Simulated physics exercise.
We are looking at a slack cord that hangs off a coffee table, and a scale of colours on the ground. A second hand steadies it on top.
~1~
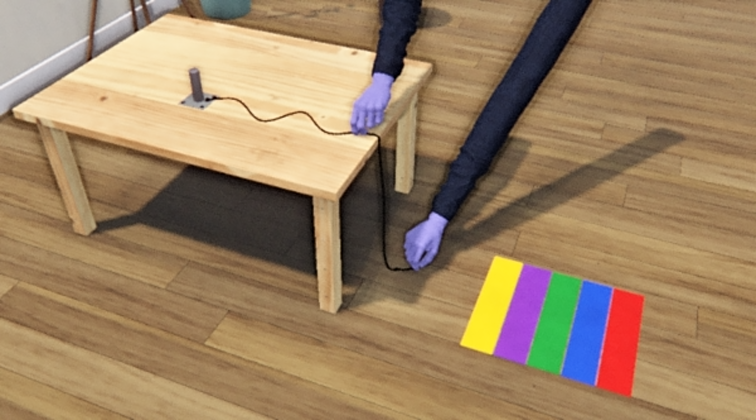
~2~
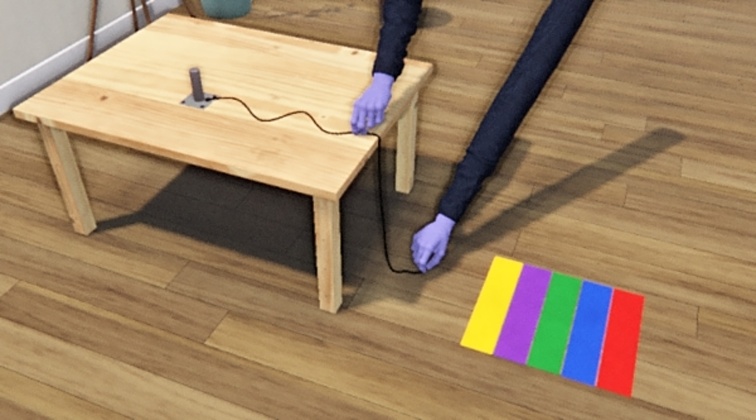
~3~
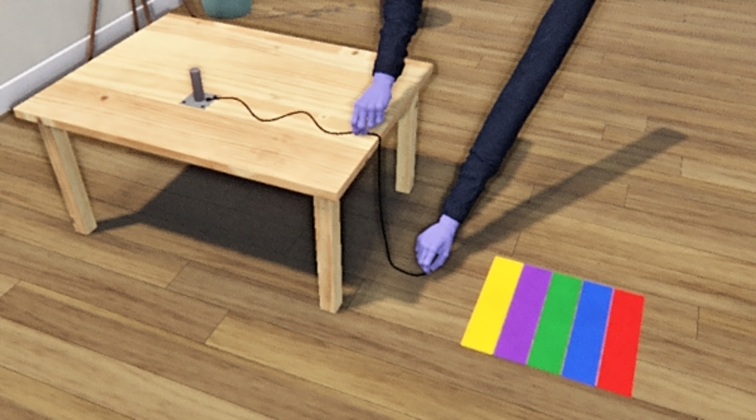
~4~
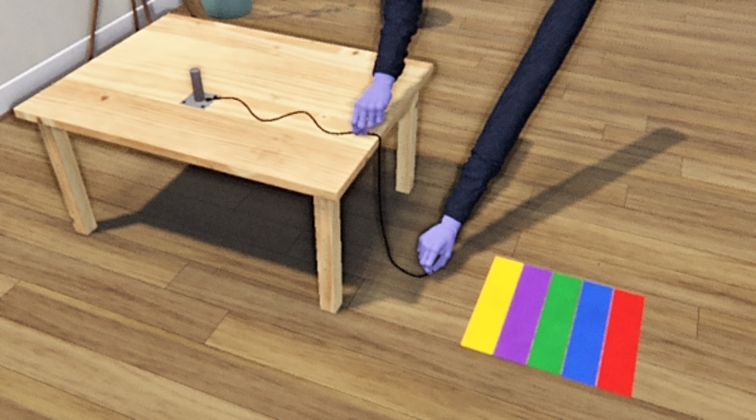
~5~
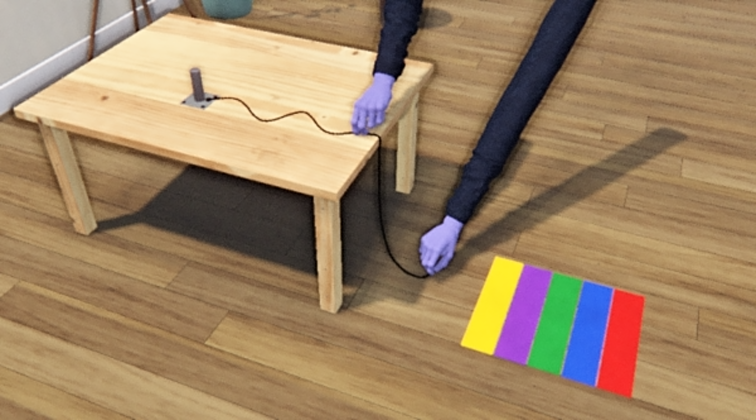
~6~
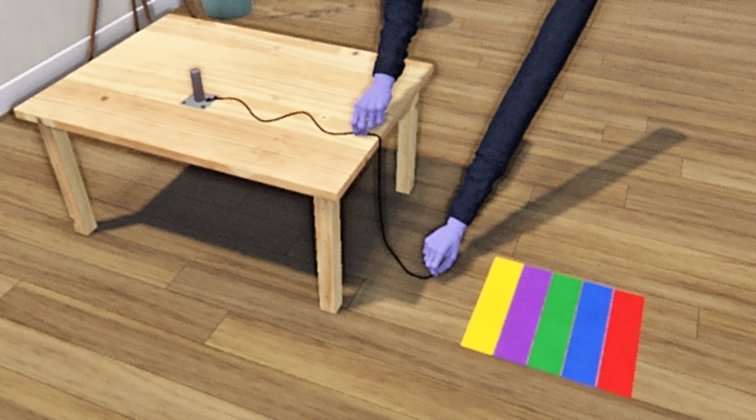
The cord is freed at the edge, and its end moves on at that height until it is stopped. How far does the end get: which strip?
The green one.
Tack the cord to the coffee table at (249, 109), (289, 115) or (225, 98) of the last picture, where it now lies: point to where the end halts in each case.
The places are (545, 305), (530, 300) and (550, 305).
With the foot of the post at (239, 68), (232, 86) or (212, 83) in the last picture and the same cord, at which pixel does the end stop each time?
In that order: (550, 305), (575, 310) and (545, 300).
Soon after, end near (500, 290); over yellow.
Then, end near (536, 300); over purple.
At full stretch, end near (559, 306); over green. It halts on the green strip.
